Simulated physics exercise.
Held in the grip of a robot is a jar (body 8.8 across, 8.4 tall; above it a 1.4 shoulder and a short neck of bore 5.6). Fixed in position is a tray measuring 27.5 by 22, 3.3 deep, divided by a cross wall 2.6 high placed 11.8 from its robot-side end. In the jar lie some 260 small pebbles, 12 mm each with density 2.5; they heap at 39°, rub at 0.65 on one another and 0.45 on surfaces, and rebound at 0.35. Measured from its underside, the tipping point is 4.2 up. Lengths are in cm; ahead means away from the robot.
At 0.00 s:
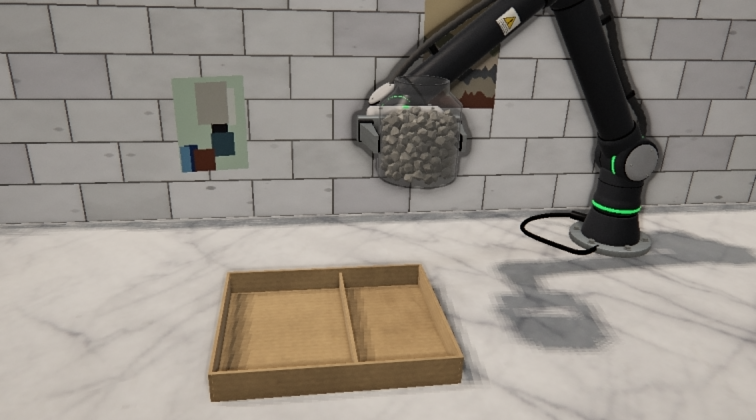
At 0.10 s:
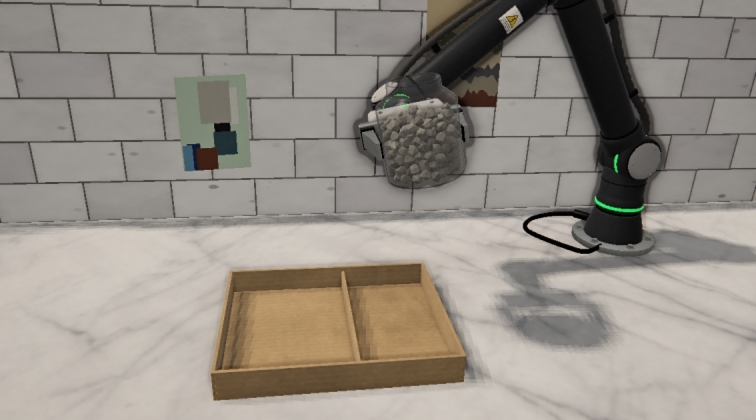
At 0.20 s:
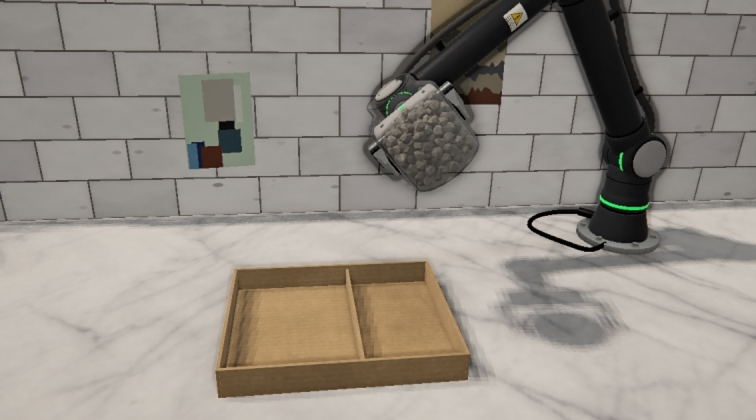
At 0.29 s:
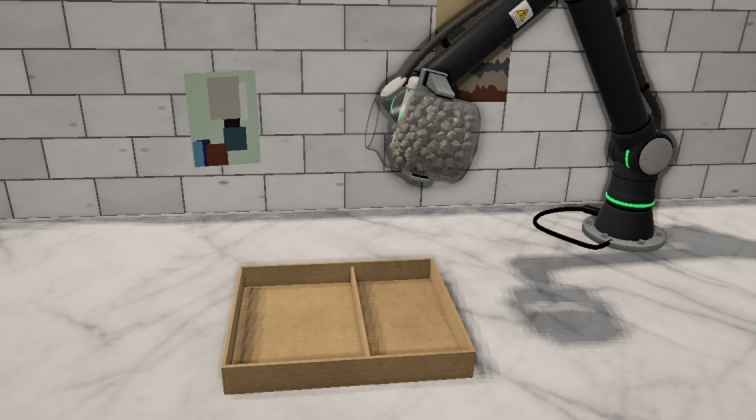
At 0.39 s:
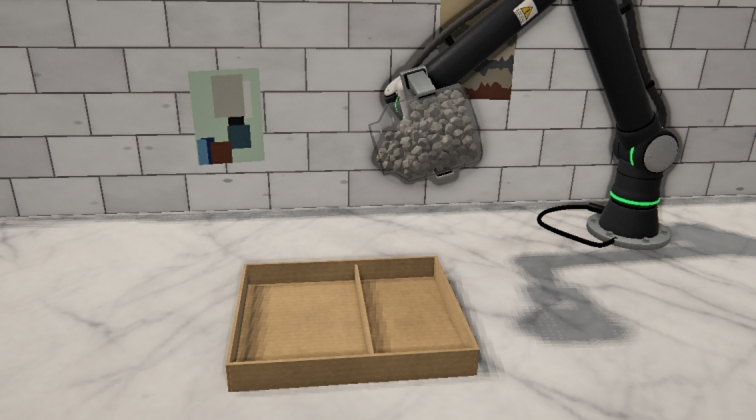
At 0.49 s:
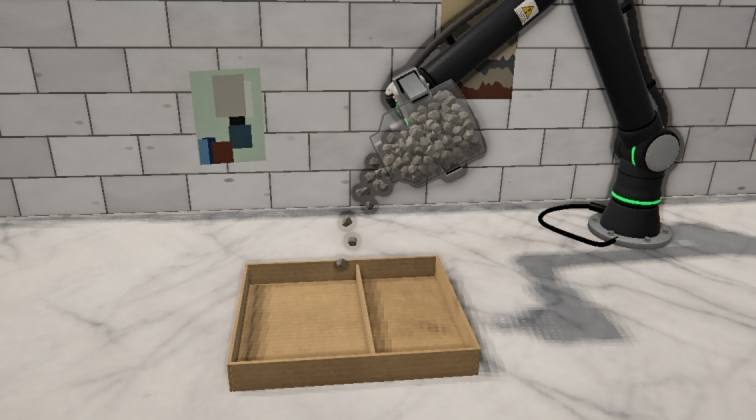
On a marble counter, a black robot arm tilts a clear jar of grey pebbles leftward, the first few dropping toward a divided wooden tray.
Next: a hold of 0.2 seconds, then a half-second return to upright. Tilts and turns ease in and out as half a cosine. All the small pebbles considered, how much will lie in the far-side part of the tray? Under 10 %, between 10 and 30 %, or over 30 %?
Between 10 and 30 %.
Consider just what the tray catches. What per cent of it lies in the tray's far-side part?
Some 95 per cent.
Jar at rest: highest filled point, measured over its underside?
Roughly 8.0 cm up.
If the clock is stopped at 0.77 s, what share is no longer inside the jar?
15 %.
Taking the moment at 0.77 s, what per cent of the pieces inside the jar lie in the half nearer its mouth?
Around 55 percent.
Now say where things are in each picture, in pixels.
In the first picture, jar middle at (419, 141), upright; upper third of the load around (421, 125), from x 385 to 455, top at y 110; 255 in the jar.
In the second picture, jar middle at (421, 140), tipped 11°; upper third of the load around (422, 124), from x 385 to 455, top at y 110.
In the third picture, jar middle at (425, 138), tipped 40°; upper third of the load around (429, 122), from x 385 to 470, top at y 95.
In the fourth picture, jar middle at (430, 135), tipped 77°; upper third of the load around (433, 118), from x 395 to 470, top at y 100.
In the fifth picture, jar middle at (434, 133), tipped 106°; upper third of the load around (444, 118), from x 380 to 475, top at y 95.
In the sixth picture, jar middle at (436, 133), tipped 117°; upper third of the load around (447, 121), from x 340 to 475, top at y 95; 249 in the jar, 6 in flight or on a rim.
By 0.77 s, tipped 110°, highest piece 29 above the table; 219 in the jar, 29 in the far-side part, 2 in the robot-side part, 5 in flight or on a rim.
By 1.05 s, tipped 21°, highest piece 31 above the table; 216 in the jar, 36 in the far-side part, 2 in the robot-side part, 1 in flight or on a rim.
By 1.39 s, upright, highest piece 29 above the table; 216 in the jar, 37 in the far-side part, 2 in the robot-side part.
By 2.09 s, upright, highest piece 29 above the table; 216 in the jar, 37 in the far-side part, 2 in the robot-side part.
Final count, 216 in the jar, 37 in the far-side part, 2 in the robot-side part. That is 15 % in the far-side part of the tray.
